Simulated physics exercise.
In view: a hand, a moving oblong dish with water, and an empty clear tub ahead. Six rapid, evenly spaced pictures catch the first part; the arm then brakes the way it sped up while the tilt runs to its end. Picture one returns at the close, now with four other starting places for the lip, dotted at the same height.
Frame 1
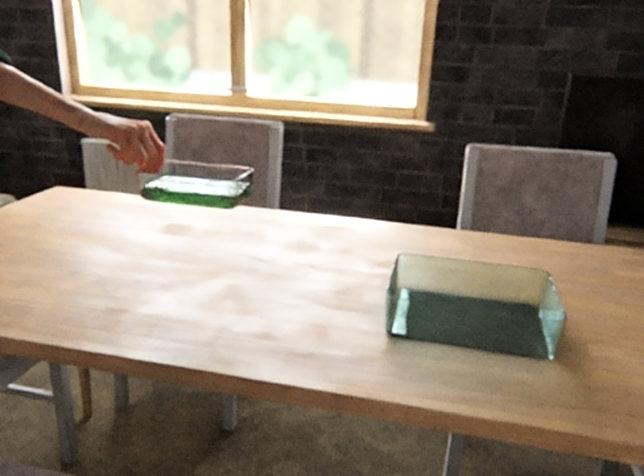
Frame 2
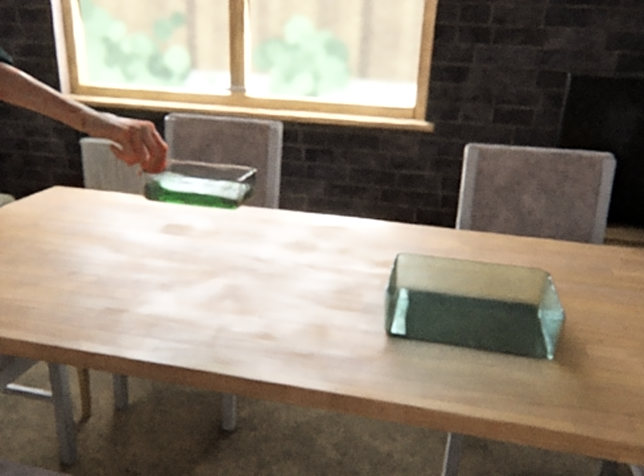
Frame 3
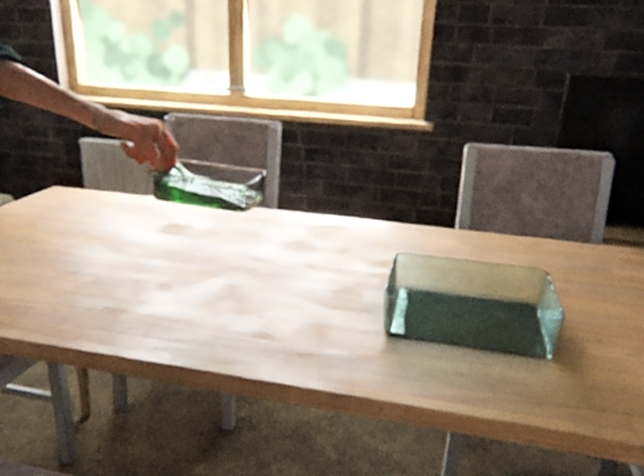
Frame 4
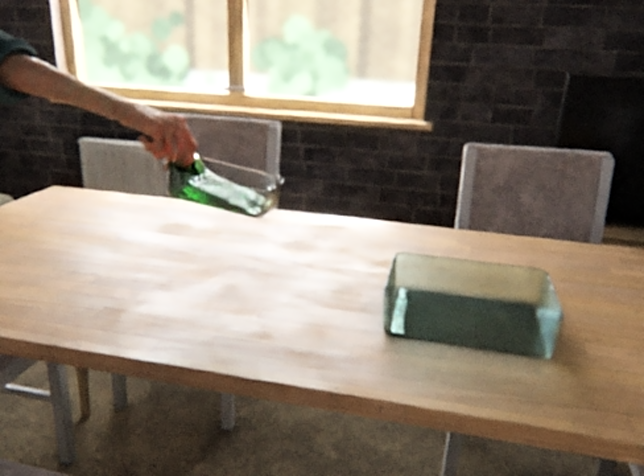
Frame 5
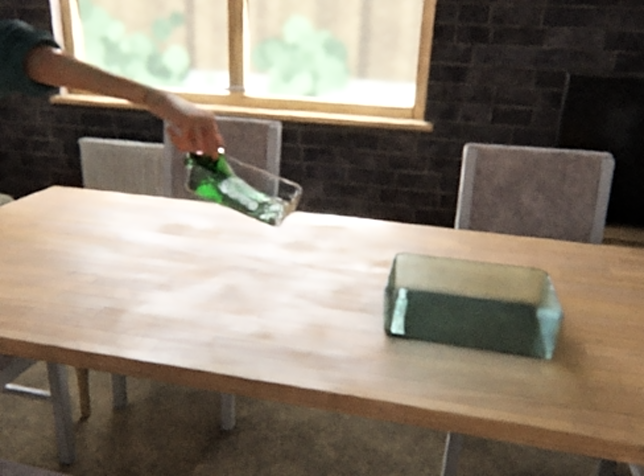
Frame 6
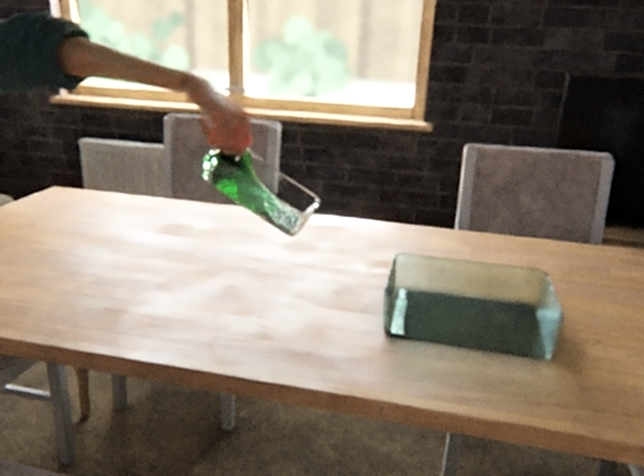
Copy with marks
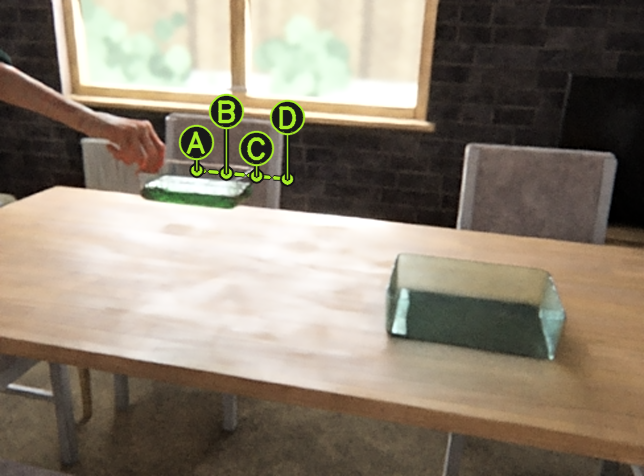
A hand carries a clear dish of green liquid rightward over a wooden table, tilting it steeply.
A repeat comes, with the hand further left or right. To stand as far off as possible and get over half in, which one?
Choose D.
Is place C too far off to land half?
Yes, that goes wrong.
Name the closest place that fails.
Here it is place C.
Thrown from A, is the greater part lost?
Yes, it does.
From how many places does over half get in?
One of them.
In lime, A at (196, 170); B at (226, 173); C at (256, 176); D at (287, 179).
If A is chosen, about 1 % lands in the tub, 98 % falls short.
If B is chosen, about 4 % lands in the tub, 93 % falls short and 3 % goes beside or beyond.
If C is chosen, about 19 % lands in the tub, 78 % falls short and 4 % goes beside or beyond.
If D is chosen, about 70 % lands in the tub, 23 % falls short and 7 % goes beside or beyond.
